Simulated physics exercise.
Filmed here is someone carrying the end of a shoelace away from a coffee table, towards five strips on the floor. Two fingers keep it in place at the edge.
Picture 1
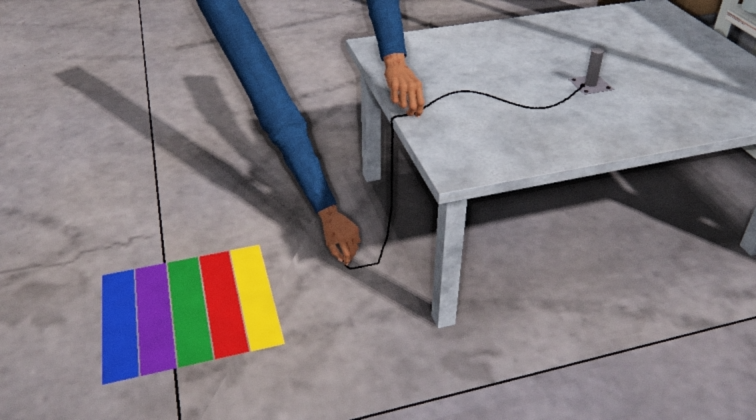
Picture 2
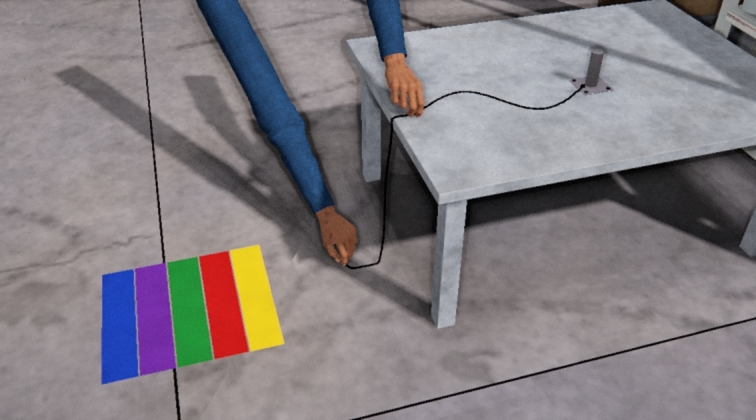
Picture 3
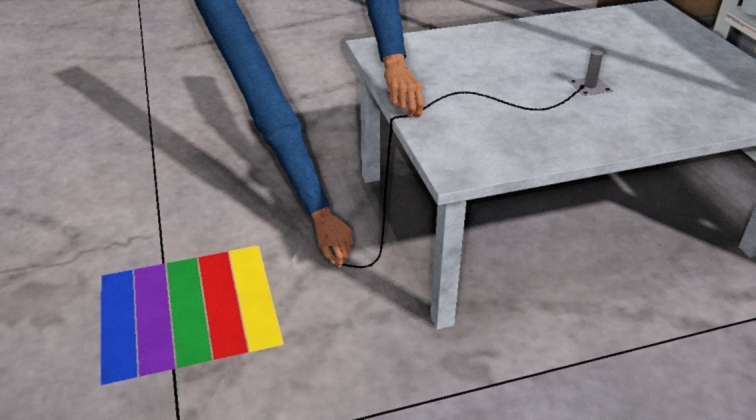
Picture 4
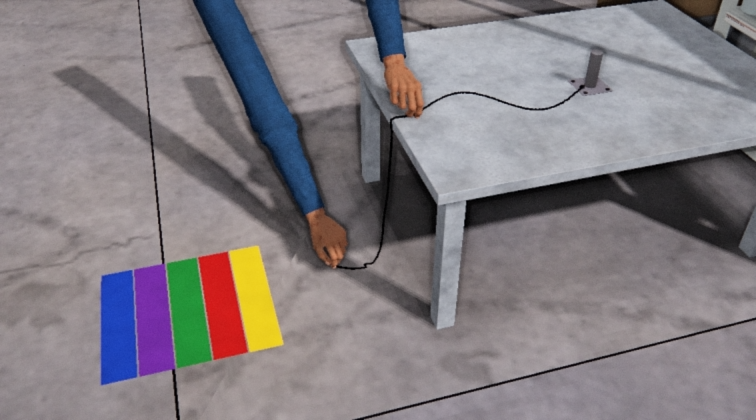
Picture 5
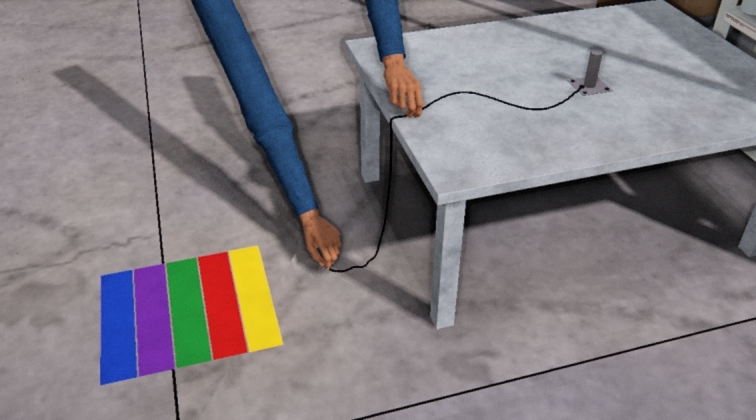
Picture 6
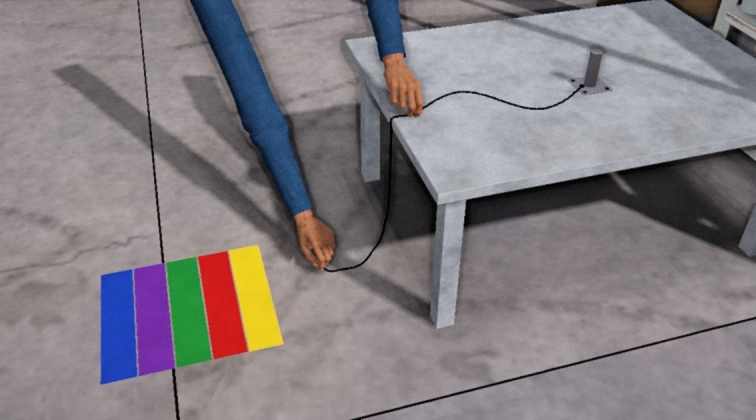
A blue-sleeved arm slowly draws the end of a thin black cord a short way left, low over a grey stone-like floor, seen from above at an angle by a still camera. Another hand keeps its fingers on the cord at the edge of a grey table on the right, where it curves back to a small upright post. Blue, purple, green, red and yellow strips lie at lower left, unmoving.
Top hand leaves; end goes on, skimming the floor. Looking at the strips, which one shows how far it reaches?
The green strip shows it.
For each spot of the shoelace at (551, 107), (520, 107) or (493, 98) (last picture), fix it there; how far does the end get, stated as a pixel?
Approximately at (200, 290), at (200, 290) and at (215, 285), in that order.
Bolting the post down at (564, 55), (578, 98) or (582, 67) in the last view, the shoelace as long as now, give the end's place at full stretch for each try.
(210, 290), (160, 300) and (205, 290), roughly.
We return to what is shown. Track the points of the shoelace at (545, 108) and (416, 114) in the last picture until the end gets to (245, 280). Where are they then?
They end up close to (523, 95) and (387, 131).
Early on, end near (245, 280); over yellow.
Midway, end near (207, 288); over red.
At the end of the slack, end near (185, 293); over green. It gets as far as the green strip.
